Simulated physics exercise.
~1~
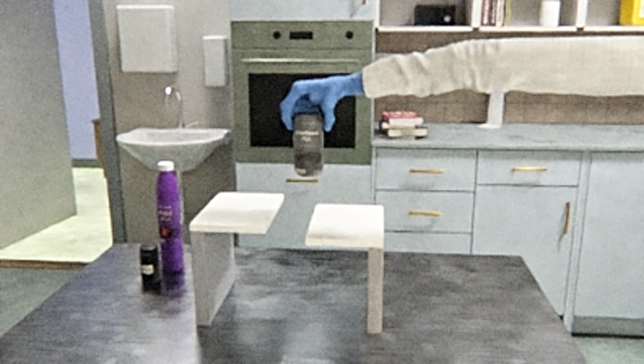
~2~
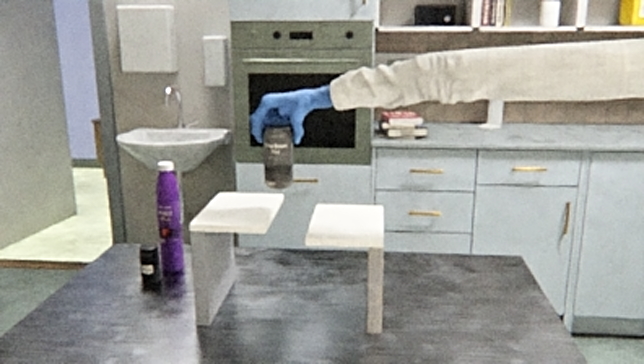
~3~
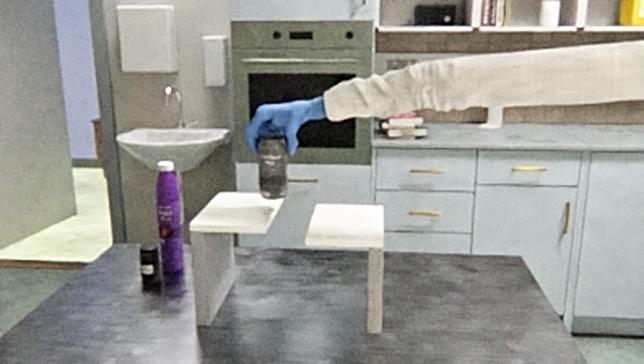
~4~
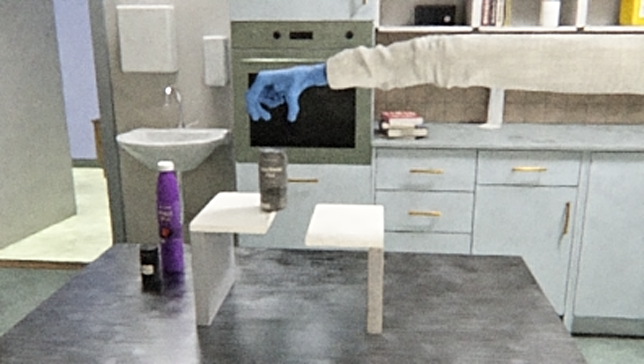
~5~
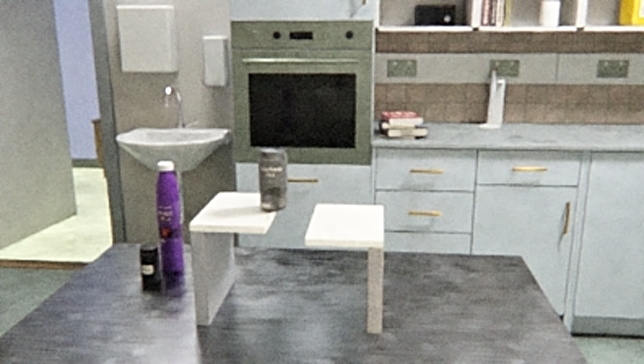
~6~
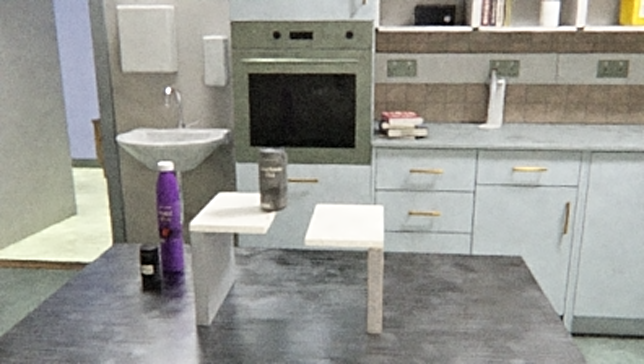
A grey can, held upright by a blue-gloved hand, moved left and down onto the inner edge of the left of two white supports, then the hand let go and withdrew, leaving it standing there near a purple bottle and black shaker.
